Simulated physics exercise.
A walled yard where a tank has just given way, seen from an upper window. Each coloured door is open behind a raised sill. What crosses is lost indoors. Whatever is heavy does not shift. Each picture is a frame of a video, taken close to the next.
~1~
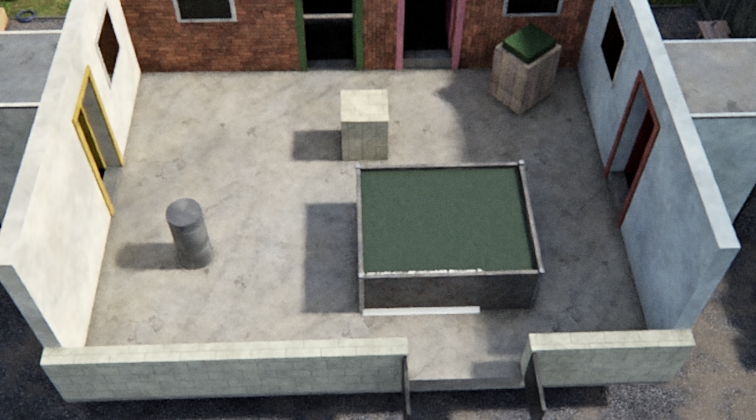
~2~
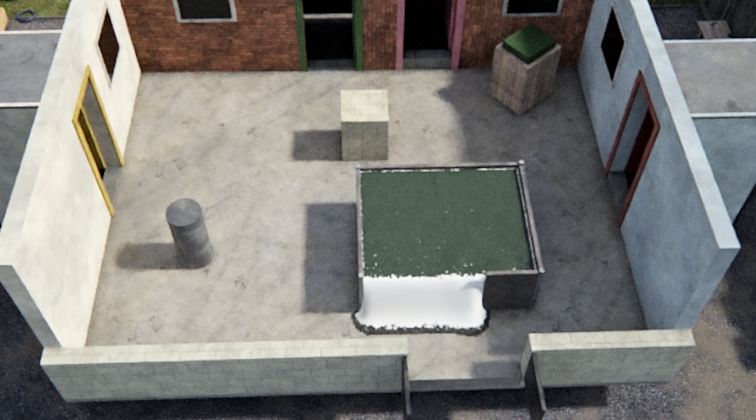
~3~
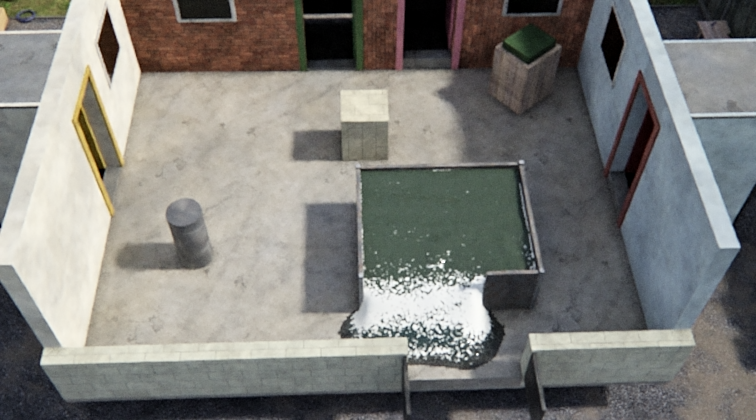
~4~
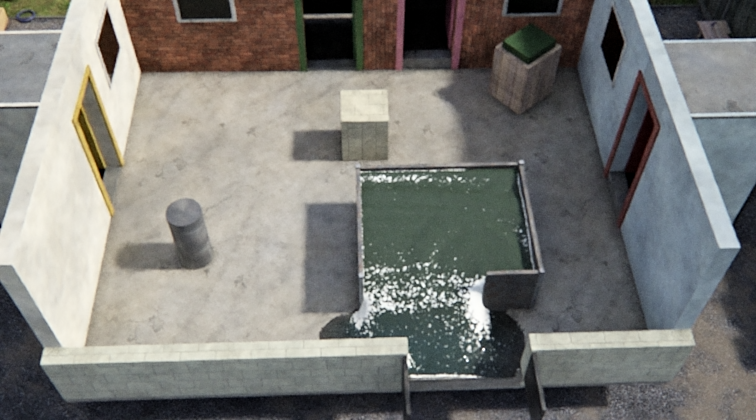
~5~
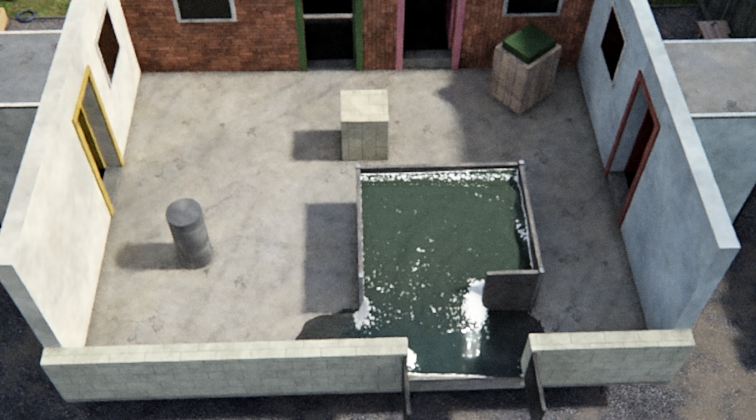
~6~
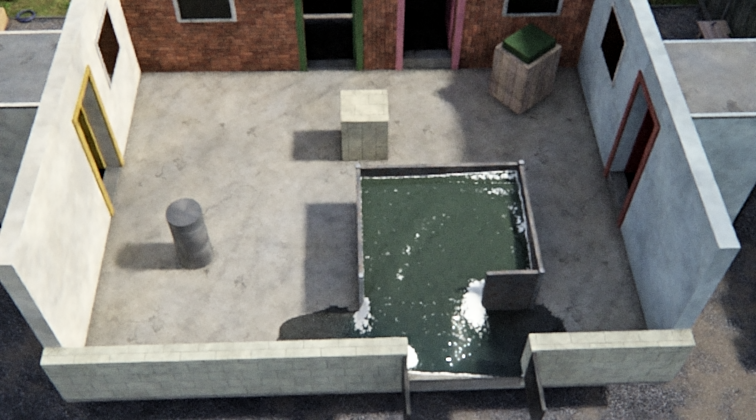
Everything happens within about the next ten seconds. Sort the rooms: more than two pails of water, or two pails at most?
Pink door - two pails at most; red door - two pails at most; yellow door - two pails at most; green door - two pails at most.
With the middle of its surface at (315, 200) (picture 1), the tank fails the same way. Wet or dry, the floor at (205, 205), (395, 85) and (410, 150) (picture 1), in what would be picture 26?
Well, in the order you listed them, they'd be reached by the flood, unreached and unreached.
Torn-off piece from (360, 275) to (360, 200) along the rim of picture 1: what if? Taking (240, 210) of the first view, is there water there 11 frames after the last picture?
There: Awash.
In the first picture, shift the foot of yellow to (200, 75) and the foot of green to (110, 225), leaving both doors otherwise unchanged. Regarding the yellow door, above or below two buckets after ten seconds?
As it turns out, yellow runs over.
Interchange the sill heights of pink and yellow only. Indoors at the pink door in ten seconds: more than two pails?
Result for pink: Below the limit.
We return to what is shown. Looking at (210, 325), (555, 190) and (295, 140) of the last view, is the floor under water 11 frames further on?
In that order the points end up soaked, high and dry and high and dry.
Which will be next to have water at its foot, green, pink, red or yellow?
The yellow one comes first.
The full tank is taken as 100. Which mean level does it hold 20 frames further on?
Estimate: Close to 28 %.
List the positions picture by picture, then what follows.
The first picture shows still water in the open tank at (445, 220).
In the second picture, the front is at (357, 316), out from the gap at (423, 295).
In the third picture, the front is at a hidden place, out from the gap at (423, 298).
In the fourth picture, the front is at a hidden place, out from the gap at (423, 299).
In the fifth picture, water pours out at (423, 300) and has run to a hidden place.
In the sixth picture, water pours out at (422, 300) and has run to a hidden place.
A moment on, water covers 15 % of the floor; the pink door not reached, the red door not reached, the yellow door not reached, the green door not reached.
Next, water covers 25 % of the floor; the pink door not reached, the red door not reached, the yellow door not reached, the green door not reached.
Then, water covers 35 % of the floor; the pink door not reached, the red door not reached, the yellow door wet at the sill, nothing in, the green door not reached.
Later, water covers 50 % of the floor; the pink door not reached, the red door wet at the sill, nothing in, the yellow door under two buckets in, the green door wet at the sill, nothing in.
In the end, water covers 80 % of the floor; the pink door wet at the sill, nothing in, the red door wet at the sill, nothing in, the yellow door under two buckets in, the green door under two buckets in.
